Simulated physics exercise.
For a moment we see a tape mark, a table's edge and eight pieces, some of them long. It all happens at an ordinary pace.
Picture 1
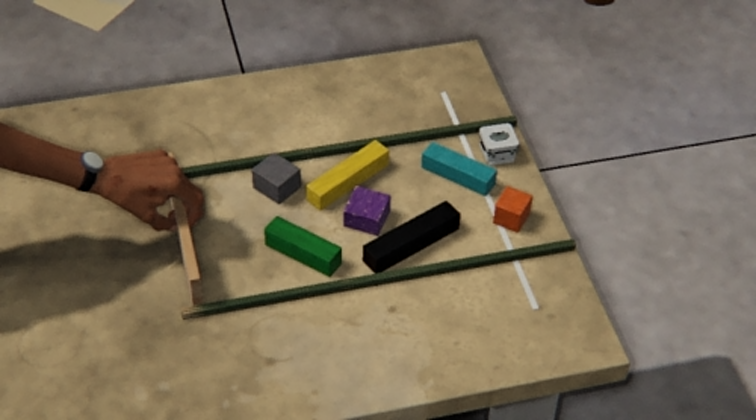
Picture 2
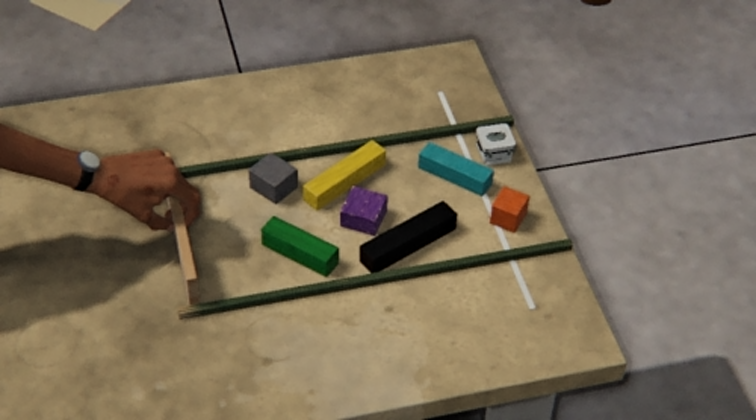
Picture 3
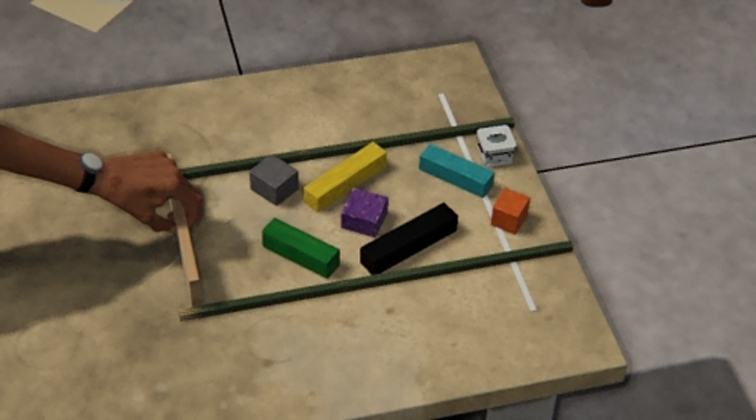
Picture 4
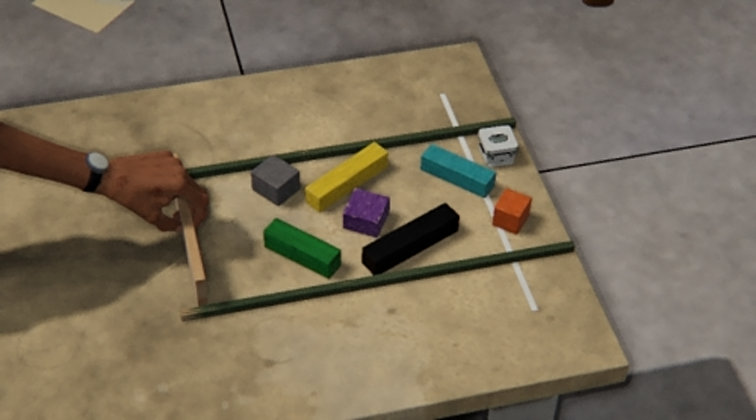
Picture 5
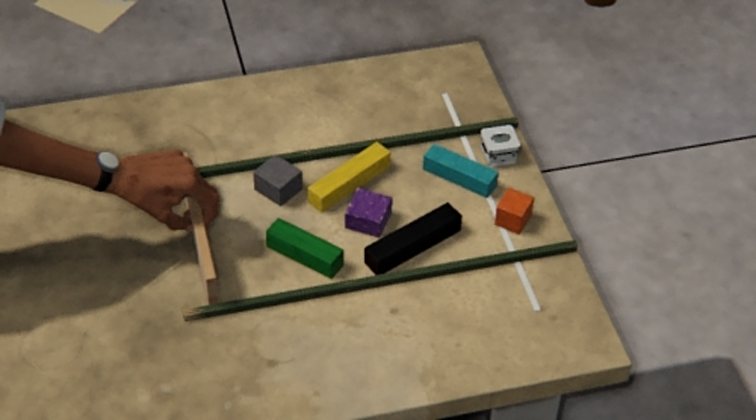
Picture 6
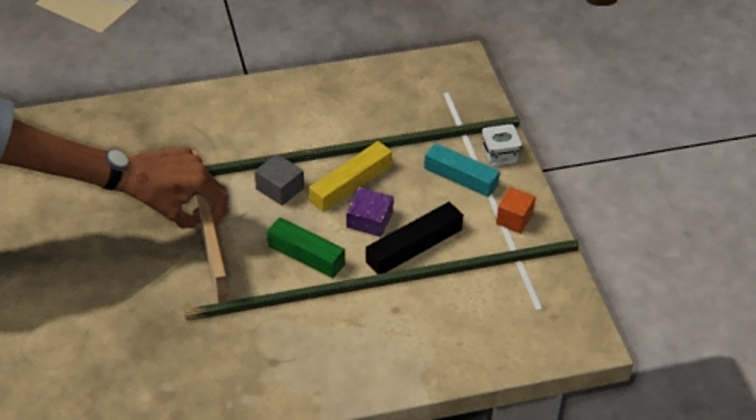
On a tabletop, a hand slides an upright board slightly right toward several still, coloured blocks.
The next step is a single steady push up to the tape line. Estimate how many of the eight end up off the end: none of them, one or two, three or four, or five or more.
Lost: Three or four.
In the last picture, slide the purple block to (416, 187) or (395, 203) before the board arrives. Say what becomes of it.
In order, hangs on; hangs on.
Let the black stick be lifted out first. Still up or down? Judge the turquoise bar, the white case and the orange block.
The turquoise bar drops off; the white case goes over; the orange block survives.
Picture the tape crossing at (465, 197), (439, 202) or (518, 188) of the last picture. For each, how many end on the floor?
It would be 2, 0 and 6.
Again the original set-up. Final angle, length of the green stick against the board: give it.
Some 0 degrees.
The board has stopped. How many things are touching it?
It touches 3.
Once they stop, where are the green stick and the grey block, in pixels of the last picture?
Green stick at (514, 216), grey block at (494, 139).
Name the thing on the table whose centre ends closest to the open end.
The black stick ends nearest.
Soon after, none off yet; white case at rest near (501, 146); orange block at rest near (516, 210); turquoise bar at rest near (462, 170).
Then, none off yet; white case at rest near (501, 146); orange block at rest near (517, 211); turquoise bar moving near (466, 171).
Further on, none off yet; white case moved about its own width near (525, 137); orange block moved about its own width near (550, 216); turquoise bar moved about its own width near (530, 165).
At rest, the number that fall off is three or four; fallen, turquoise bar, orange block and white case.
